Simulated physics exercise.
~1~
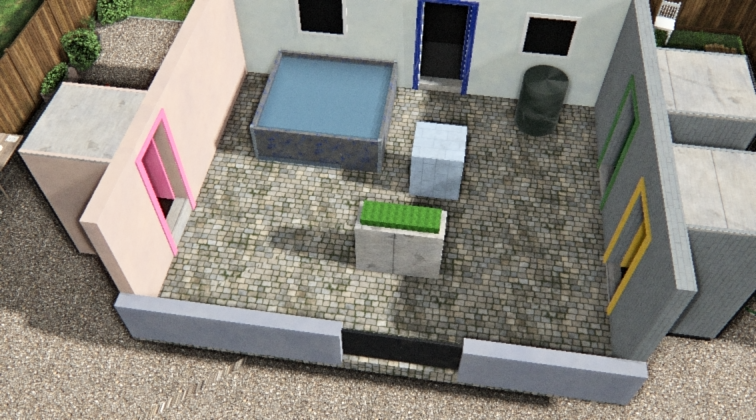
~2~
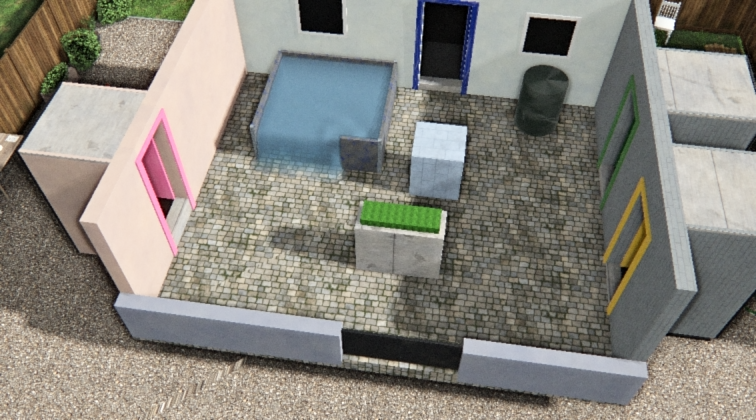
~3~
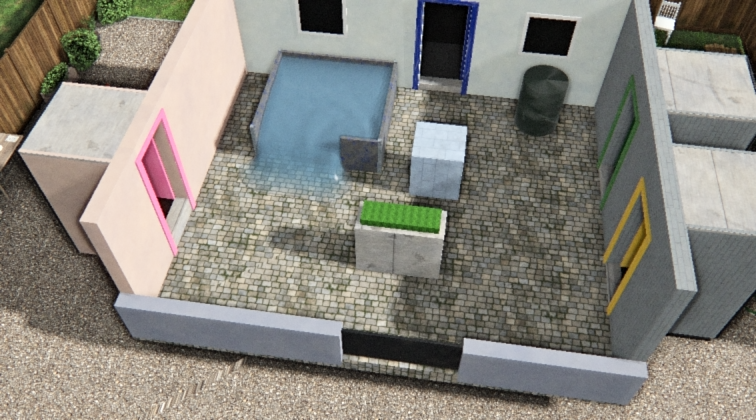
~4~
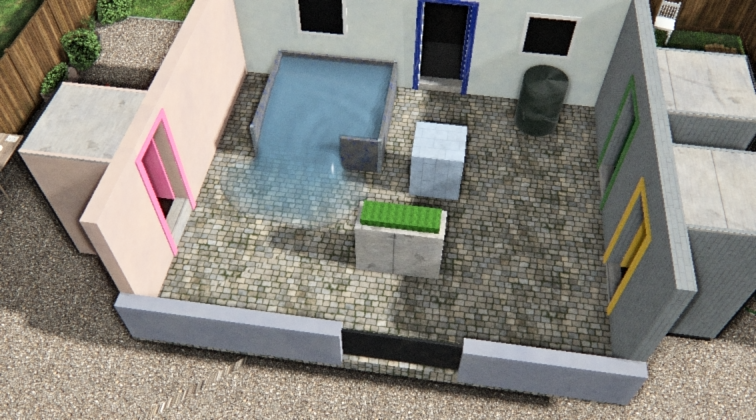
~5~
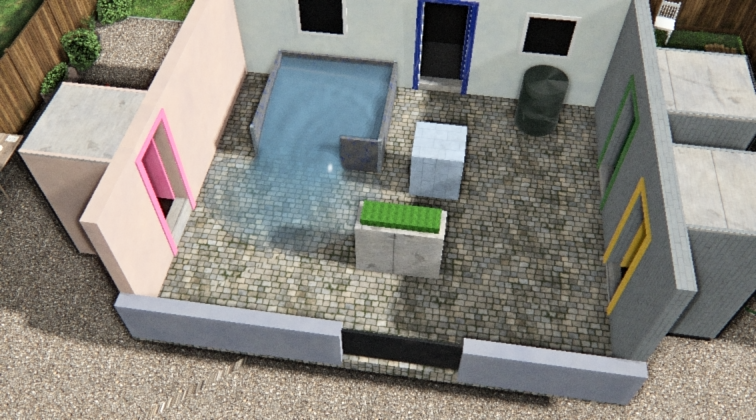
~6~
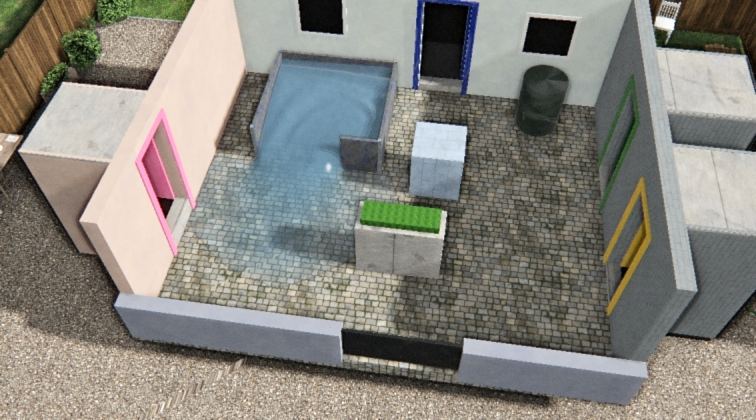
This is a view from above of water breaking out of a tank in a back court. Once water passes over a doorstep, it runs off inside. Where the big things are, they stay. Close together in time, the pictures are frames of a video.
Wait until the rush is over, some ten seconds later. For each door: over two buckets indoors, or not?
As I see it, the yellow door goes over two buckets. The green door does not go over two buckets. The blue door does not go over two buckets. The pink door does not go over two buckets.
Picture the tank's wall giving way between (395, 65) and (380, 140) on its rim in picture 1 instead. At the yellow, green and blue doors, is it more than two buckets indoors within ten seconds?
Taking them in turn, the yellow door crosses the line, the green door crosses the line, the blue door crosses the line.
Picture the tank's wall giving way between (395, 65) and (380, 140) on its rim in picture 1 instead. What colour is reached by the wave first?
The one in blue.
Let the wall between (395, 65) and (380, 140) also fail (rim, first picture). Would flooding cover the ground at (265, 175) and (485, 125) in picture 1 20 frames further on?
Still dry, Soaked.
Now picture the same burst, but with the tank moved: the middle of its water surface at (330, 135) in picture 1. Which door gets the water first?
It's the pink door that comes first.
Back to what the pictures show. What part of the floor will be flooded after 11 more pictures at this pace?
That comes to about 40 per cent.
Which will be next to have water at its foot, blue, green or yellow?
The yellow-painted one, I reckon.
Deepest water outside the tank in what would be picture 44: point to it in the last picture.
Answer: (569, 375).
A moment on, water covers 35 % of the floor; the yellow door not reached, the green door not reached, the blue door not reached, the pink door wet at the sill, nothing in.
Next, water covers 40 % of the floor; the yellow door not reached, the green door not reached, the blue door not reached, the pink door wet at the sill, nothing in.
Then, water covers 55 % of the floor; the yellow door not reached, the green door not reached, the blue door not reached, the pink door wet at the sill, nothing in.
Later, water covers 80 % of the floor; the yellow door far over two buckets in, the green door wet at the sill, nothing in, the blue door not reached, the pink door wet at the sill, nothing in.
In the end, water covers 100 % of the floor; the yellow door far over two buckets in, the green door wet at the sill, nothing in, the blue door wet at the sill, nothing in, the pink door wet at the sill, nothing in.
